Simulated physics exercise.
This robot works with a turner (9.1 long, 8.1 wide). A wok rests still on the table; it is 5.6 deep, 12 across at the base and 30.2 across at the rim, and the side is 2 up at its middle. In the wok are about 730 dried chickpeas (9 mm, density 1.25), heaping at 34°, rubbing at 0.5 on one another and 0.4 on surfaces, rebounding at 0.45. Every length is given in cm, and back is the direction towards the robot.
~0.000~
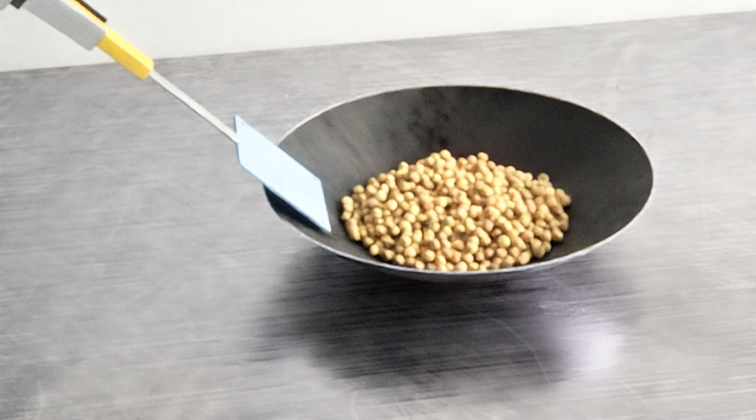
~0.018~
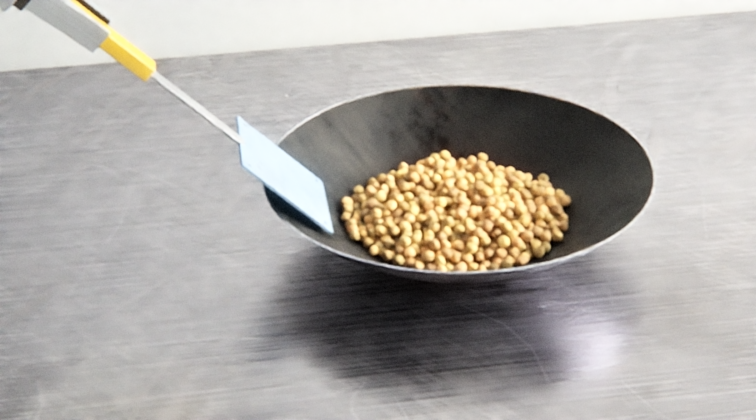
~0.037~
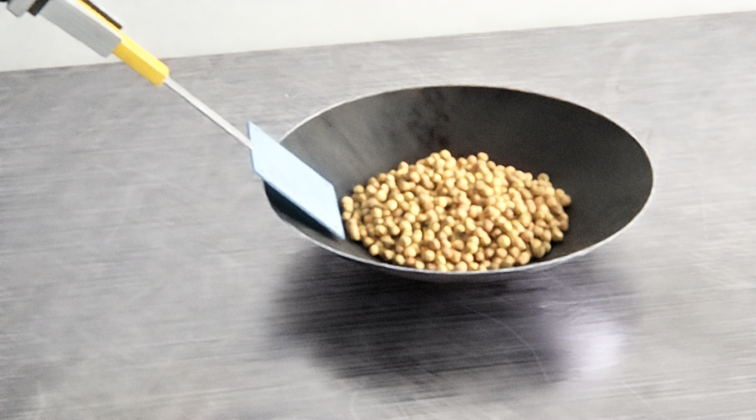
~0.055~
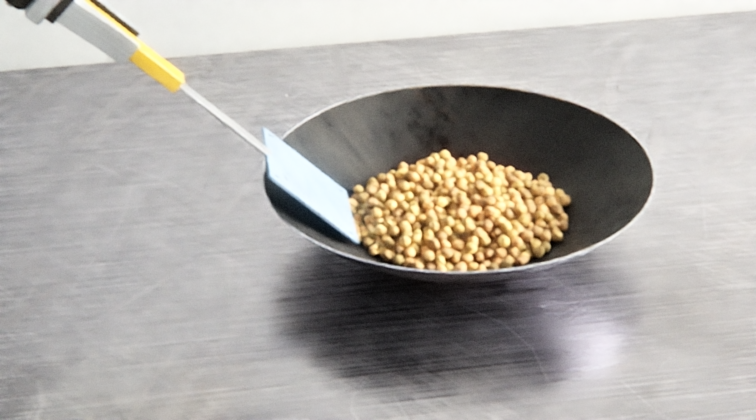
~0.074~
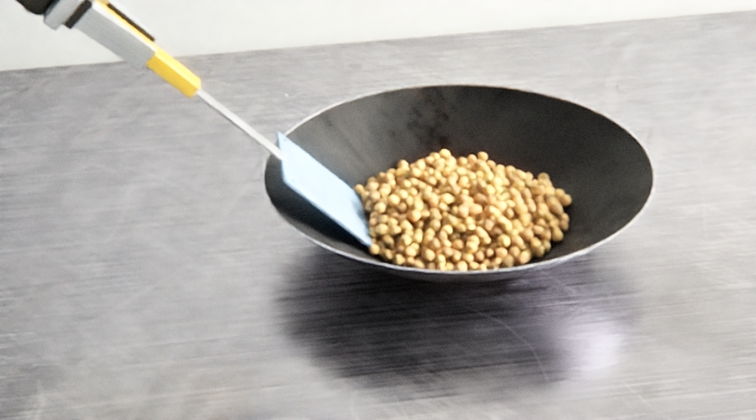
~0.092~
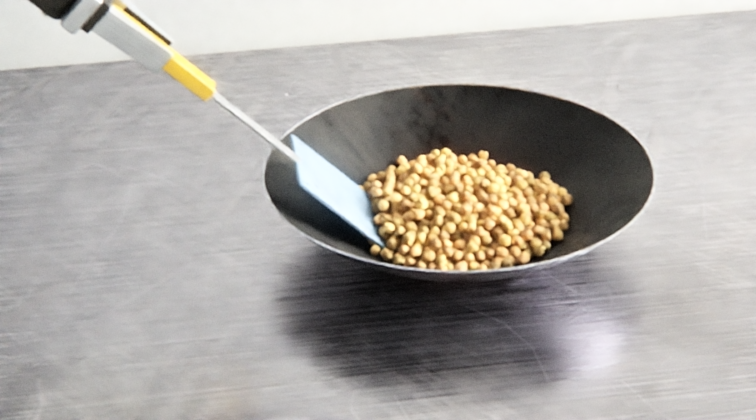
A robot arm slid a pale blue turner rightward and slightly down into a black wok, nudging the left edge of a heap of tan chickpeas while the wok stayed still on the grey table.
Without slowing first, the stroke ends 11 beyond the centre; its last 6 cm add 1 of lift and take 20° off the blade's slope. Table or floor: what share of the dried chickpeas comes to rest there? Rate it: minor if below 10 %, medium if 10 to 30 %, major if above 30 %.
Rating: Medium.
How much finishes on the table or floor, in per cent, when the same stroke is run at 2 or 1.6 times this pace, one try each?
About 40 and 30 per cent.
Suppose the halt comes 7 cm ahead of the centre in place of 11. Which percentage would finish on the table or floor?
Then roughly 0 percent would finish on the table or floor.
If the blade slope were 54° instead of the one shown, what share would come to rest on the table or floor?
Around 15 in a hundred.
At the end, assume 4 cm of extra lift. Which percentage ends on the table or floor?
Roughly 15 per cent.
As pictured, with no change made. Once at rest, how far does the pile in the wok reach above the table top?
Some 6.5 cm above the table.
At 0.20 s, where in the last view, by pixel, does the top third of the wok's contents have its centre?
(510, 195).
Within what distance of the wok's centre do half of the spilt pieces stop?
Some 22 centimetres.
After 0.20 s, sloping 46°, highest piece 4 above the table; 728 in the wok.
After 0.31 s, sloping 41°, highest piece 6 above the table; 728 in the wok.
After 0.56 s, sloping 26°, highest piece 7 above the table; 614 in the wok, 104 on the table or floor, 10 on the blade or in flight.
After 1.61 s, sloping 26°, highest piece 7 above the table; 609 in the wok, 119 on the table or floor.
In the end, 609 in the wok, 119 on the table or floor. That is 16 % on the table or floor.
